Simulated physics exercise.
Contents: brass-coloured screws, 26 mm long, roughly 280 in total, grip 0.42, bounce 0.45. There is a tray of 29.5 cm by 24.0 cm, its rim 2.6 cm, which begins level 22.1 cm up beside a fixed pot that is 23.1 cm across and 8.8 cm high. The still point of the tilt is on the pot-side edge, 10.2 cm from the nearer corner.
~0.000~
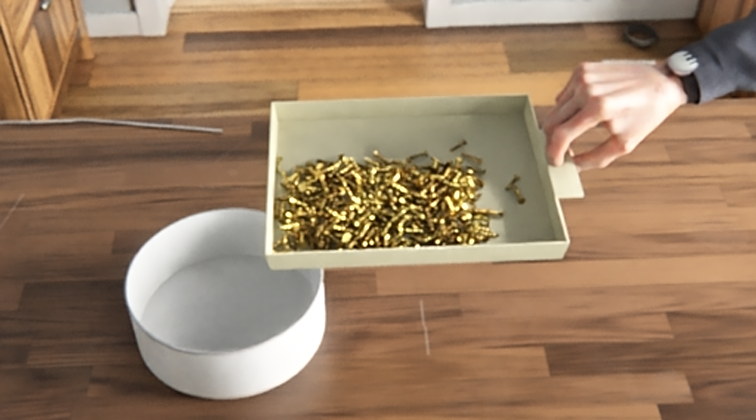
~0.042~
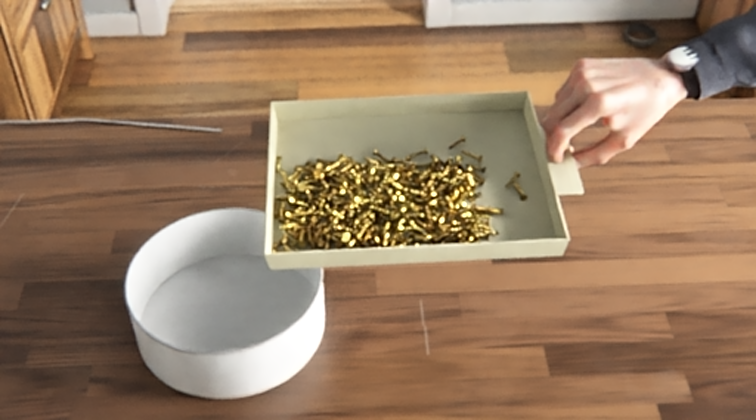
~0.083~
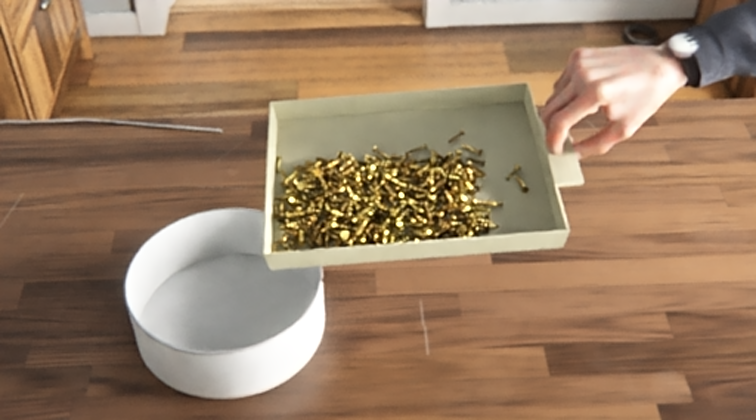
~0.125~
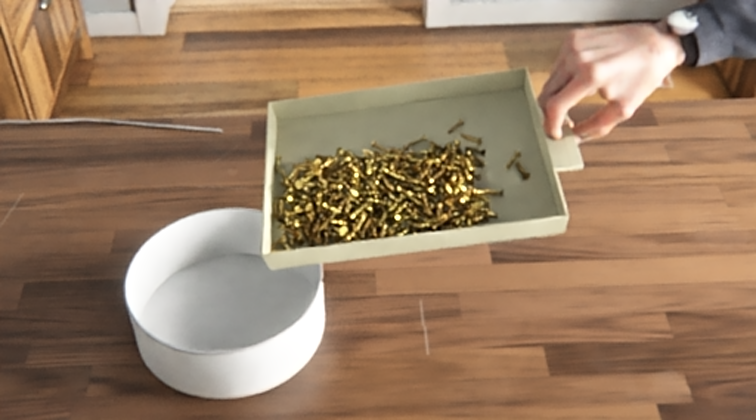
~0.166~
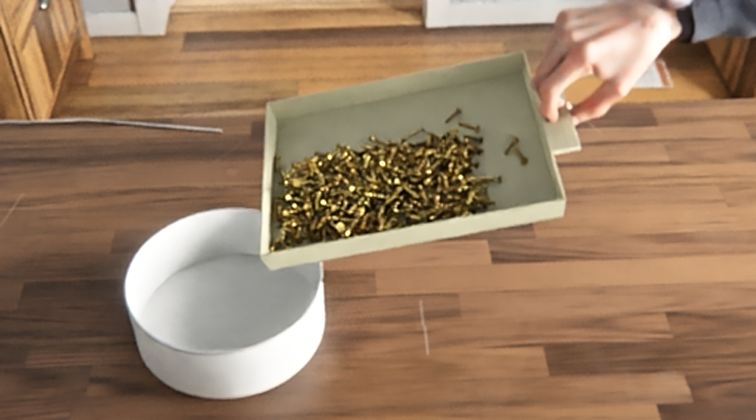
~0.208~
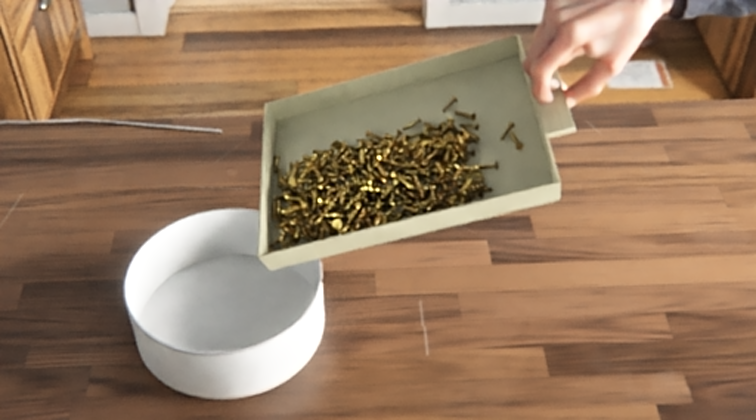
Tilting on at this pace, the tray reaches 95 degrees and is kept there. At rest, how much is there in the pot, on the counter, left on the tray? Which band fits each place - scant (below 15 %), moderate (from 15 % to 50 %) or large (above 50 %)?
Pot - large; counter - scant; left on the tray - scant.
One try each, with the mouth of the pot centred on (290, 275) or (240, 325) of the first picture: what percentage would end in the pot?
Roughly 60 and 85 percent.
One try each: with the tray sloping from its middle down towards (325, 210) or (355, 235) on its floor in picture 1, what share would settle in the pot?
Some 55 and 15 per cent.
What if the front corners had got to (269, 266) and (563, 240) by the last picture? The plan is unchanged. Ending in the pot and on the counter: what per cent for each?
You'd end with pot at 10 and counter at 90.
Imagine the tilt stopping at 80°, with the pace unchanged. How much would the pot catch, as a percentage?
I'd say close to 70 percent.
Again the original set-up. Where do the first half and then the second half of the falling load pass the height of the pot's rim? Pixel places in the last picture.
Earlier half close to (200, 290), later half at (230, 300) in pixels.
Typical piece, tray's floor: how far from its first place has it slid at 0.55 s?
Around 6 centimetres.
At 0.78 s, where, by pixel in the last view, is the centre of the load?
The load's centre is near (241, 209) at that time.
Then, at 0.55 s, tilt 54 degrees; the tray holds 100 %, the pot 0 %.
After 0.78 s, tilt 80 degrees; the tray holds 60 %, the pot 5 %.
Then, at 1.13 s, tilt 95 degrees; the tray holds 15 %, the pot 75 %.
At rest (2.2 s), pot 95 %, counter 5 %, tray 0 %.
